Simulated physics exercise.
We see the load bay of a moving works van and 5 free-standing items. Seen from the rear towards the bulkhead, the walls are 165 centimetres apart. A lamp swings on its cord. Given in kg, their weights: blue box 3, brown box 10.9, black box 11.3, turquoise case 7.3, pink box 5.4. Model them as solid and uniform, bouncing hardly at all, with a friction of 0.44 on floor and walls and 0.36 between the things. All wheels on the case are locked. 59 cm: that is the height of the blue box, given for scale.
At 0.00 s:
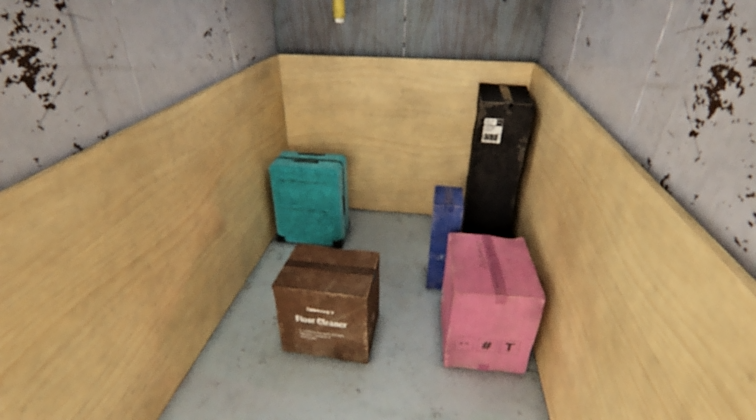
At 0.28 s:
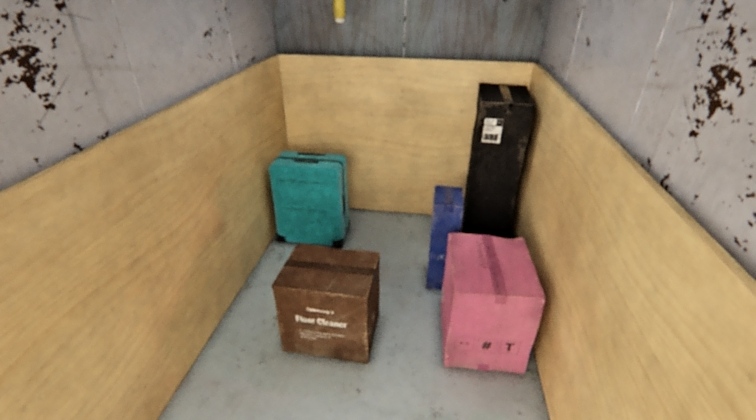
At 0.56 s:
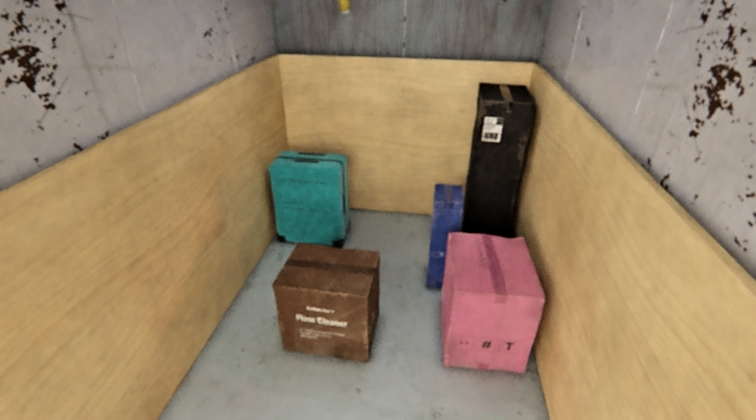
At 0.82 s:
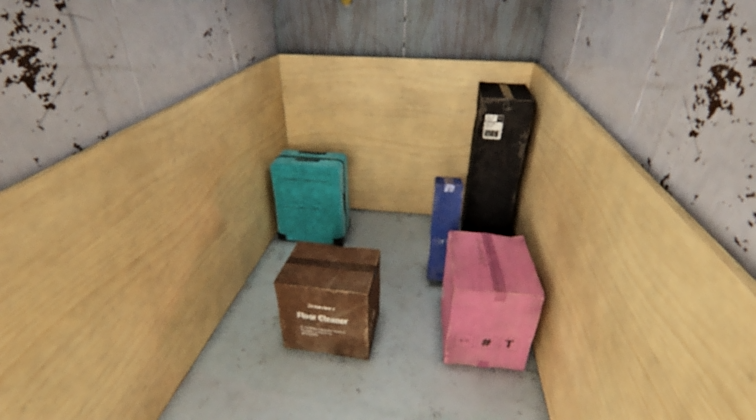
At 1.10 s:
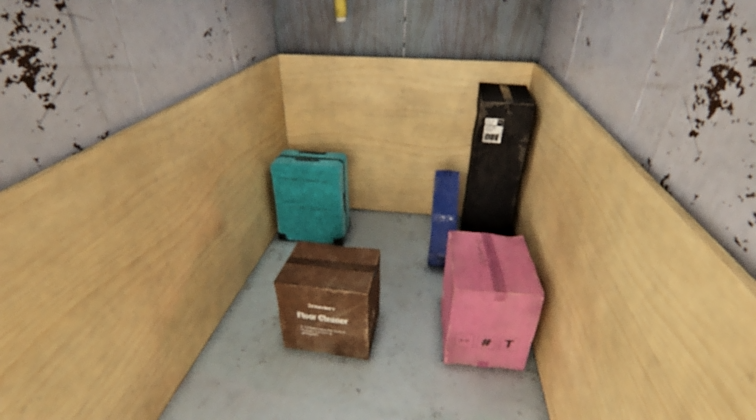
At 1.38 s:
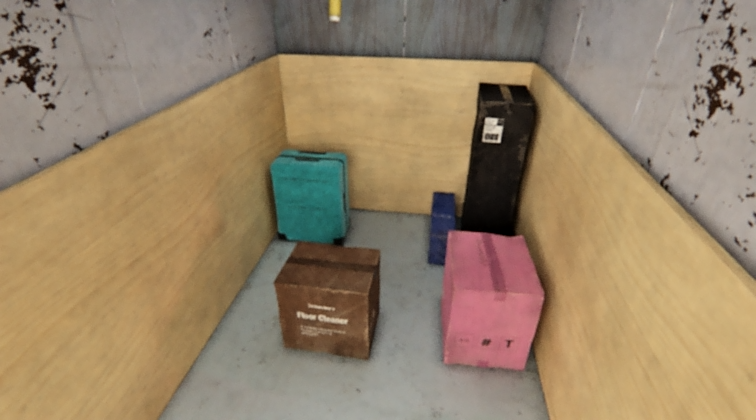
In a van's load bay, a blue box tips over onto its side behind a pink box.
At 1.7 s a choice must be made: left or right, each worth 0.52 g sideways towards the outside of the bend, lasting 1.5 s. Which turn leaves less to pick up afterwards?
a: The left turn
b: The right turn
The answer is a.
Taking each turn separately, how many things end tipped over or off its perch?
If it goes left, 1; if it goes right, 2.
Turning left. Around 2.28 s, load feels 0.52 g right; blue box on its side near (450, 227); brown box shifted 6 cm near (343, 299); pink box shifted 6 cm.
Around 2.68 s, load feels 0.52 g right; blue box on its side near (457, 227); brown box shifted 25 cm near (382, 303); turquoise case shifted 23 cm.
Around 2.98 s, load feels 0.46 g right; blue box on its side near (457, 227); brown box shifted 43 cm near (417, 309); turquoise case shifted 44 cm.
Finally (3.8 s), on their side or leaning hard in the van, blue box; not toppled but over 15 cm from the start, brown box and turquoise case; the other 2 still in place (within 15 cm). In the last view, blue box near (457, 227), brown box near (417, 309).
Turning right instead, blue box and black box tipped over or off its perch, 2 of 5 in all.
